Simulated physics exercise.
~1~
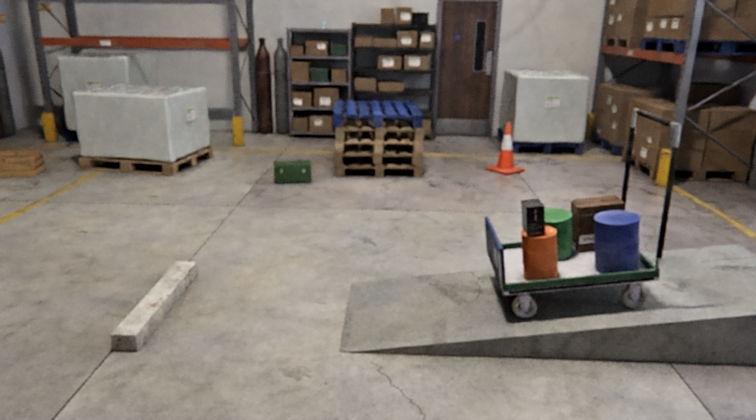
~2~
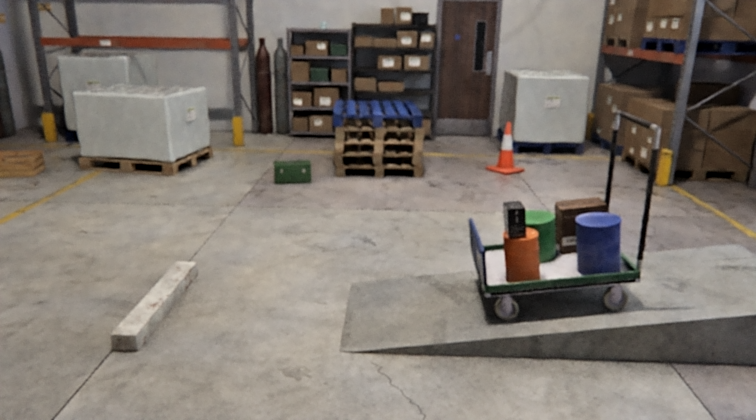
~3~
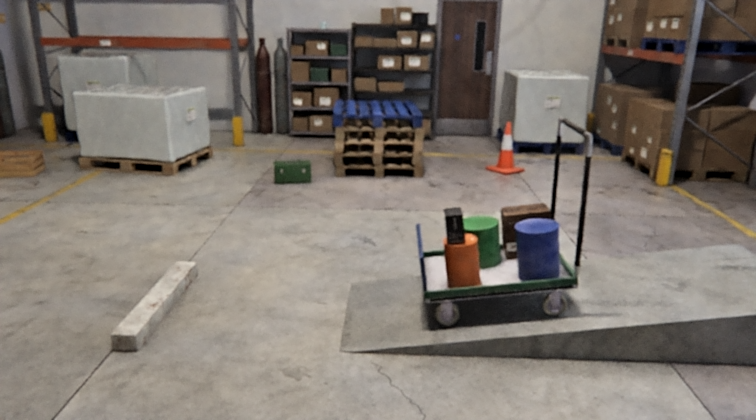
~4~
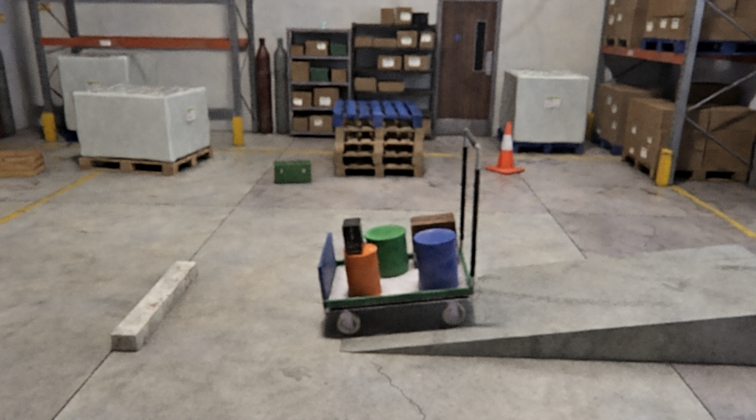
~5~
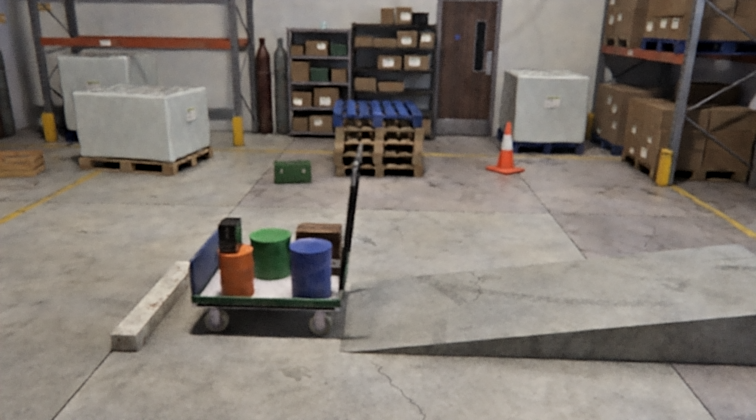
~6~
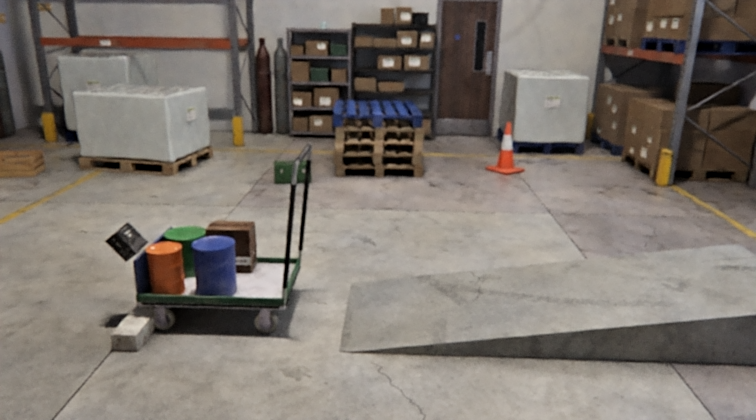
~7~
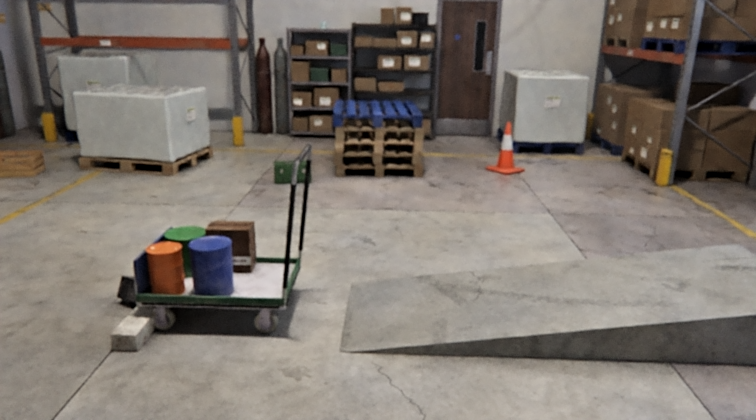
A loaded trolley rolled left down a concrete ramp and across the level floor until it stopped at a low kerb, where the black box pitched off the front while the orange canister, green and blue pails and brown box stayed aboard.
